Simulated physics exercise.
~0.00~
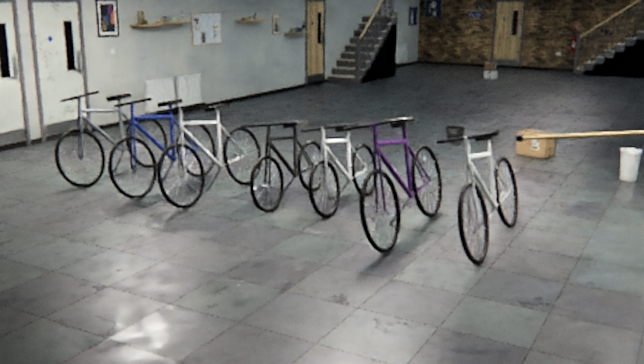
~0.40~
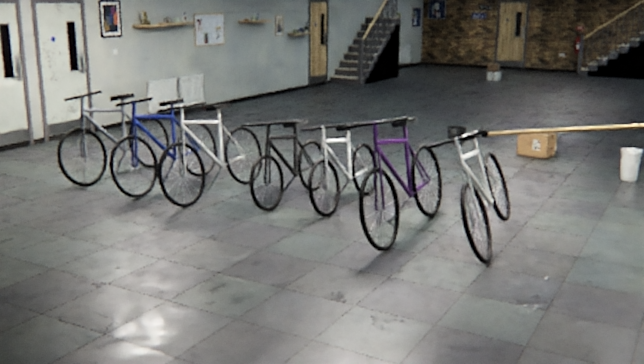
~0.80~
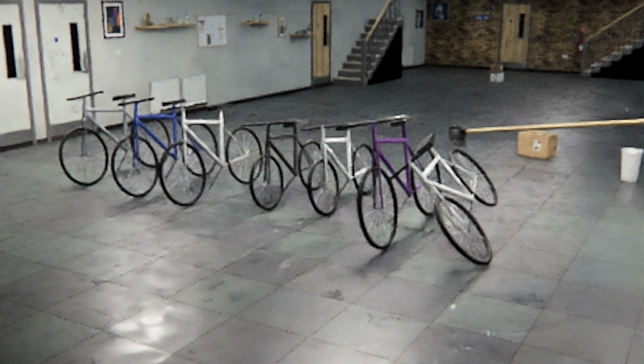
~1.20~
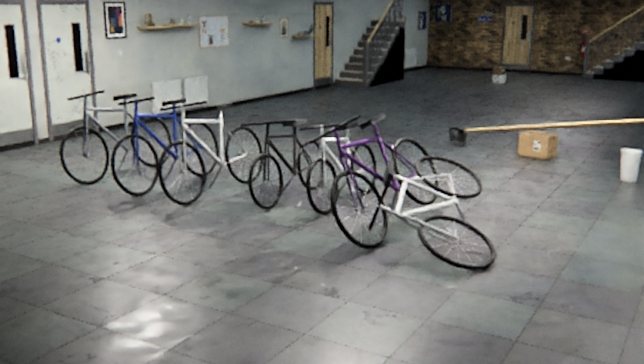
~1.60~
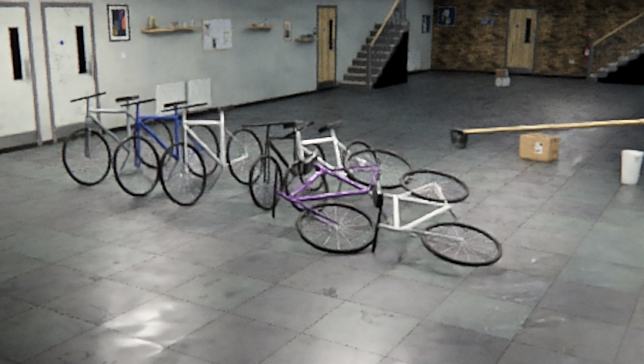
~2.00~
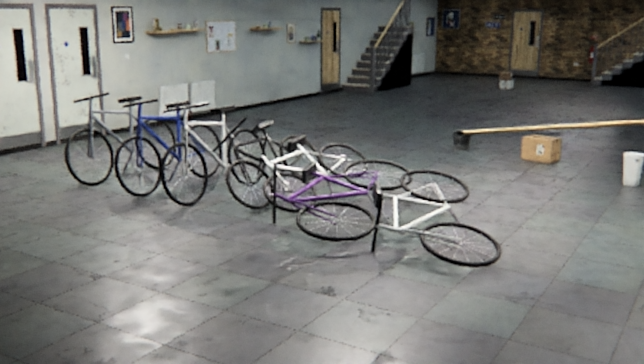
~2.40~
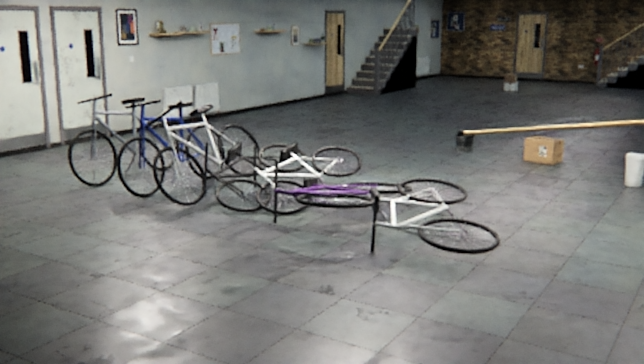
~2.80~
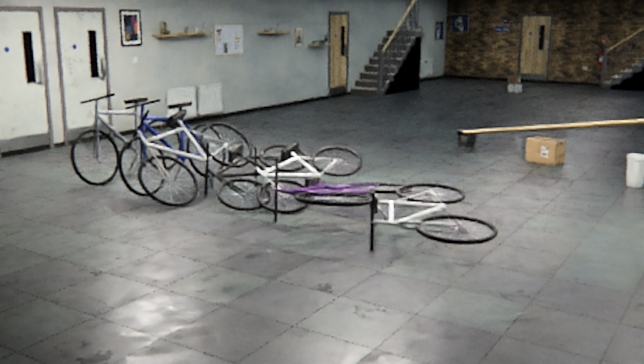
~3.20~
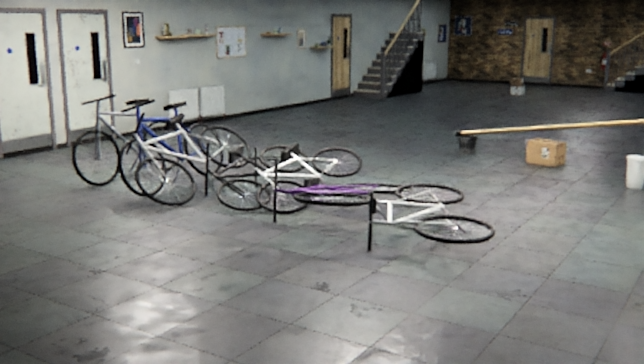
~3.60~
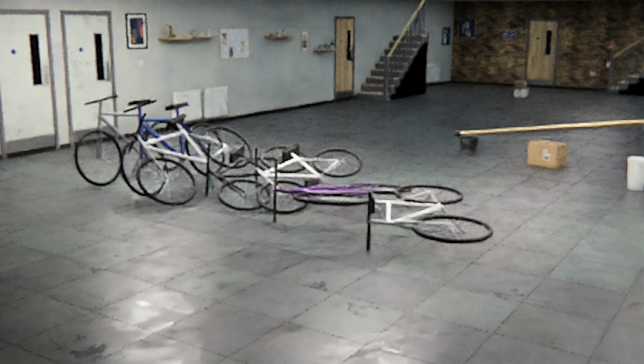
A long wooden pole with a dark head slides left across a grey tiled hall and pushes the white bicycle at the right end of a row of seven. That bicycle tips left into the purple one, which leans over in turn as the pole stops. The purple bicycle drops onto its white neighbour, and the dark one beyond goes down too. The fall reaches the next white bicycle, which tilts against the blue one and stays propped there. The blue bicycle leans only slightly, and it and the grey one at the far left remain standing beside the flattened tangle.
